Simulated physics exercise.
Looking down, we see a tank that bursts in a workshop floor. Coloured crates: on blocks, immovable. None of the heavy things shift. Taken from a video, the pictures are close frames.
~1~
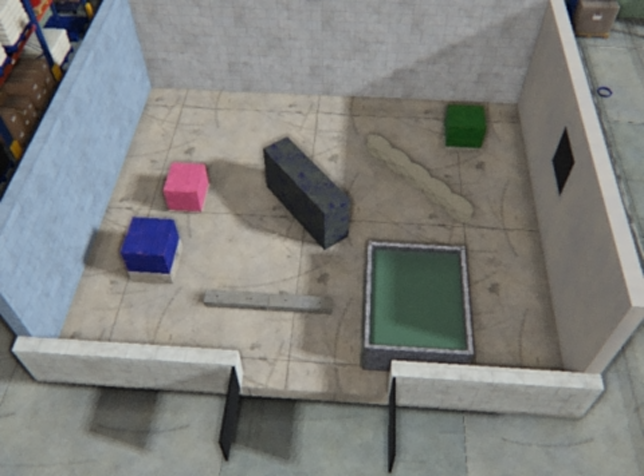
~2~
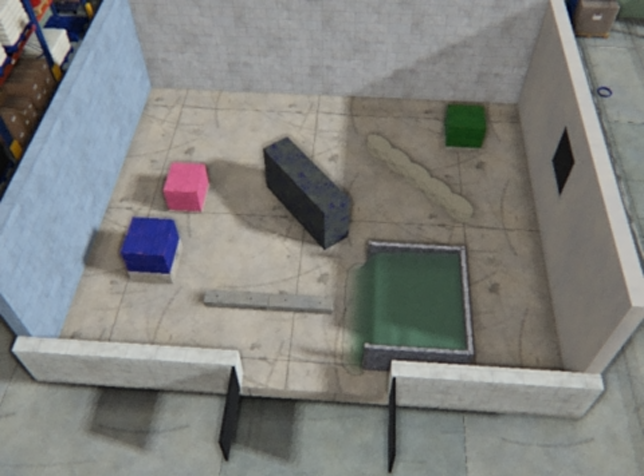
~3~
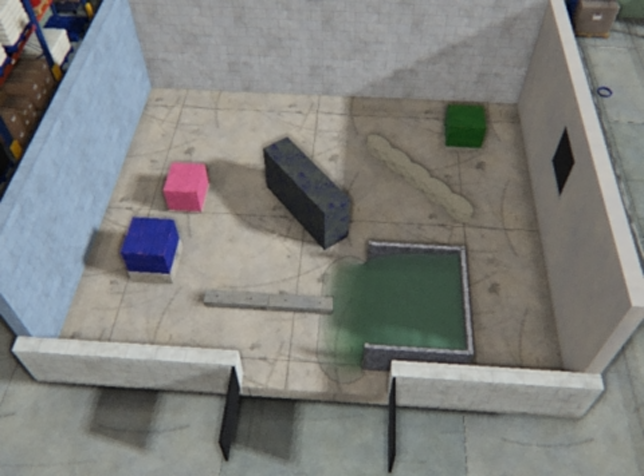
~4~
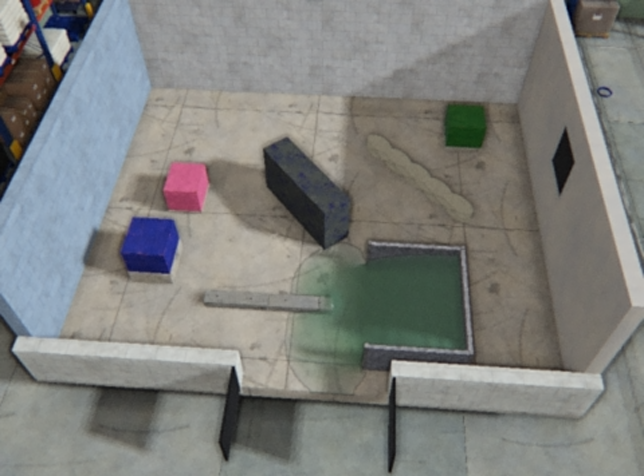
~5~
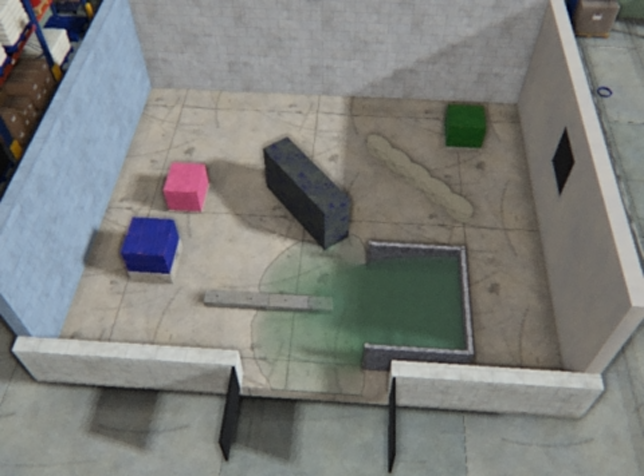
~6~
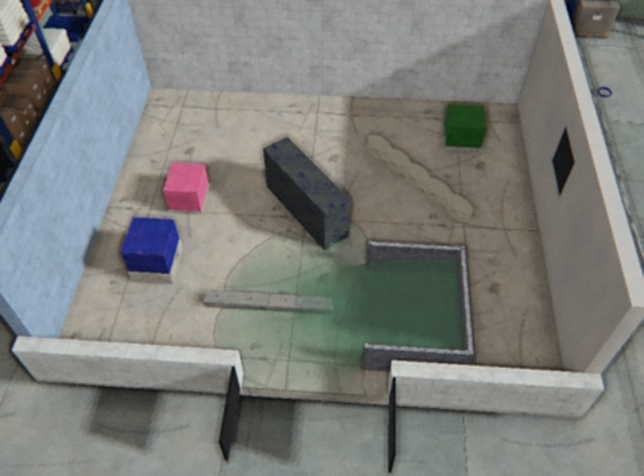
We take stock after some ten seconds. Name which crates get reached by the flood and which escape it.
My prediction: The green crate is never reached; the blue crate is never reached; the pink crate is reached.
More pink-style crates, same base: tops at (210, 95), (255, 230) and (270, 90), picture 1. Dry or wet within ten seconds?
Taking them in order, the first is flooded, the second is flooded and the third is flooded.
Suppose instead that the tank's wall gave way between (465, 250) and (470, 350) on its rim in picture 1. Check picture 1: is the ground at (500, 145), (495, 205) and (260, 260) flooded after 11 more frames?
Point one: Reached. Point two: Reached. Point three: Not reached.
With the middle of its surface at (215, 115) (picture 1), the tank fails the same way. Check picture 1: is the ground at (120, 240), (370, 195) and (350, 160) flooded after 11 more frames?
As listed: Awash, no water, no water.
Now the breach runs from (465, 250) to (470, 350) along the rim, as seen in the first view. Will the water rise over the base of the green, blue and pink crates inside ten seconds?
Then the green crate gets flooded, the blue crate is untouched and the pink crate is untouched.
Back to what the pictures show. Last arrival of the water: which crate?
Clearly the green-painted one.
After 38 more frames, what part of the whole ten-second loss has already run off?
About 80 per cent.
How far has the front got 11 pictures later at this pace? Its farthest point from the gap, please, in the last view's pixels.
My guess is roughly (118, 181).
A moment on, water covers 25 % of the floor; the green crate not reached, the blue crate water round its plinth, the pink crate water round its plinth.
Next, water covers 30 % of the floor; the green crate not reached, the blue crate water round its plinth, the pink crate water round its plinth.
Then, water covers 45 % of the floor; the green crate not reached, the blue crate water round its plinth, the pink crate water round its plinth.
Later, water covers 55 % of the floor; the green crate not reached, the blue crate water round its plinth, the pink crate water round its plinth.
In the end, water covers 75 % of the floor; the green crate stayed above the water, the blue crate stayed above the water, the pink crate was topped.
